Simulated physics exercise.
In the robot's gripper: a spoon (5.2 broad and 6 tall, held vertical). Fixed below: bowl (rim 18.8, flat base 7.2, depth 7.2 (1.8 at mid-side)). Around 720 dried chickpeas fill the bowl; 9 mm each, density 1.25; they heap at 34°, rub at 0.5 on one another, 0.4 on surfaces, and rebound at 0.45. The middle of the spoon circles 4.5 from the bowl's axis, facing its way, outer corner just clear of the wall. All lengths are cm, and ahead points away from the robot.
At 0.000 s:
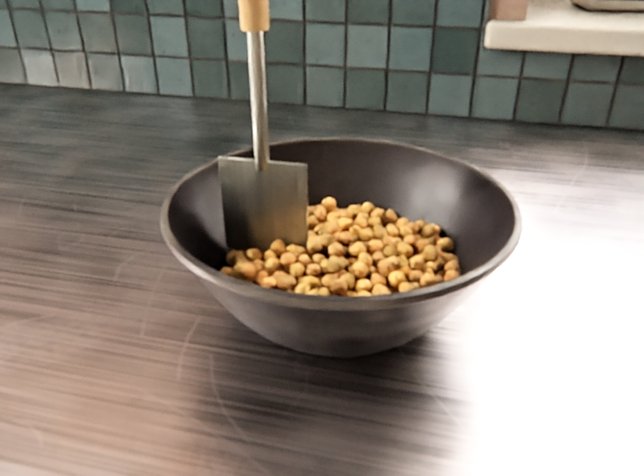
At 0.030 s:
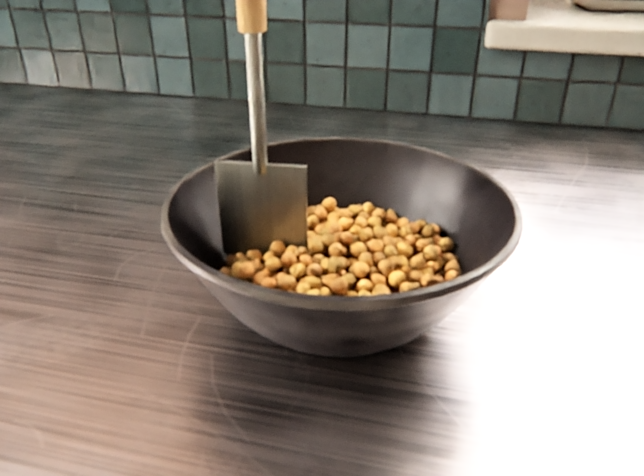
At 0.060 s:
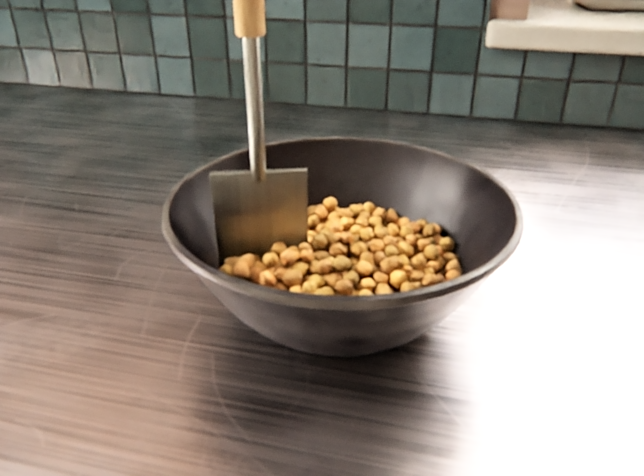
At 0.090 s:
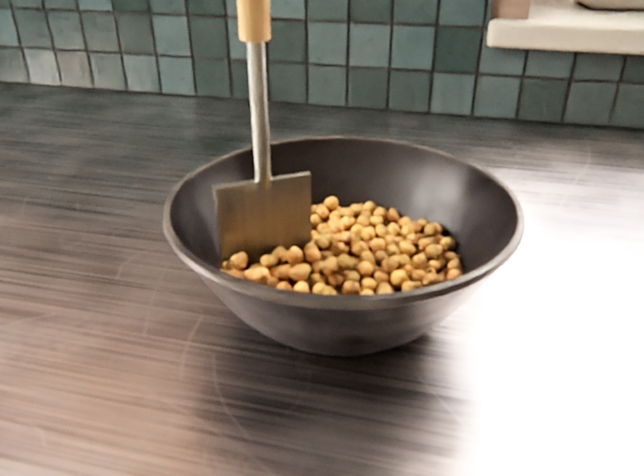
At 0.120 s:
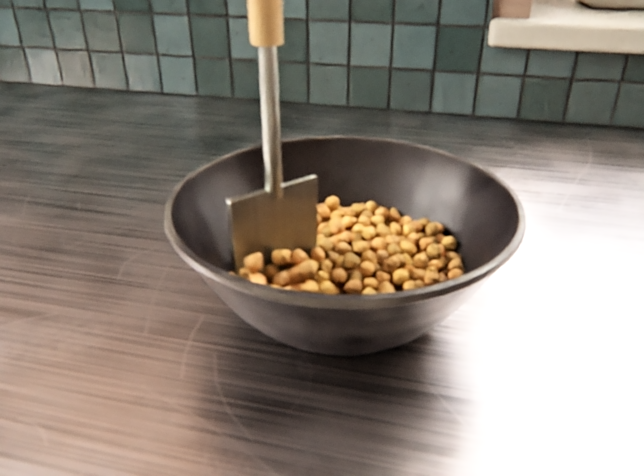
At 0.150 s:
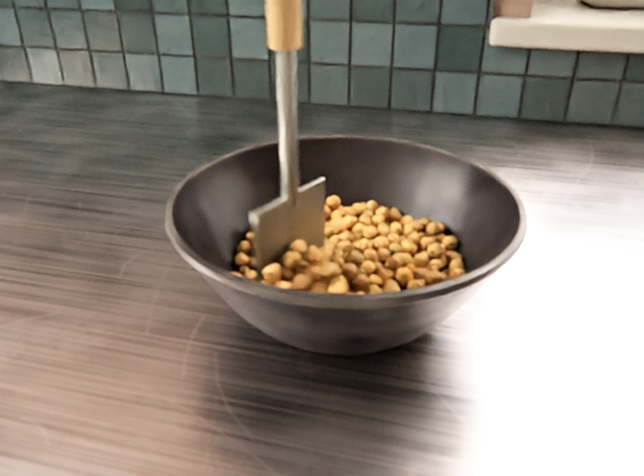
A flat metal spatula with a wooden handle, held upright in a dark bowl of dried chickpeas, shifts slightly left, then sweeps toward the right and nearer the viewer, turning as it pushes through the chickpeas.
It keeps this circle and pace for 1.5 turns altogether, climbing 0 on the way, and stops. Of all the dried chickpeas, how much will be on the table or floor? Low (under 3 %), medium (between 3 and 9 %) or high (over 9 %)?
Share on the table or floor: Medium (between 3 and 9 %).
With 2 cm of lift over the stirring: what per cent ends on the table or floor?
Some 0 per cent.
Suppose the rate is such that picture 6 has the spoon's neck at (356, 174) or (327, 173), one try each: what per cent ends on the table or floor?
Some 25 and 20 per cent.
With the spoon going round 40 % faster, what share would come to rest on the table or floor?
In that case some 15 per cent.
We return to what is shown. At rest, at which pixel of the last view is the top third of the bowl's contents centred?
Near (407, 231).
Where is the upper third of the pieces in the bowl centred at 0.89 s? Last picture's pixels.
At about (336, 291).
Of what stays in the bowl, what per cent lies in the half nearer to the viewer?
Roughly 40 per cent.
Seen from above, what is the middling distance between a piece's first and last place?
Roughly 3 cm.
After 0.52 s, 251° round, highest piece 9 above the table; 707 in the bowl, 5 on the table or floor, 3 in flight or on the tool.
After 0.89 s, 77° round, highest piece 9 above the table; 688 in the bowl, 23 on the table or floor, 4 in flight or on the tool.
After 1.27 s, 180° round, highest piece 7 above the table; 674 in the bowl, 41 on the table or floor.
After 1.97 s, 180° round, highest piece 7 above the table; 674 in the bowl, 41 on the table or floor.
In the end, 674 in the bowl, 41 on the table or floor. That is 6 % on the table or floor.
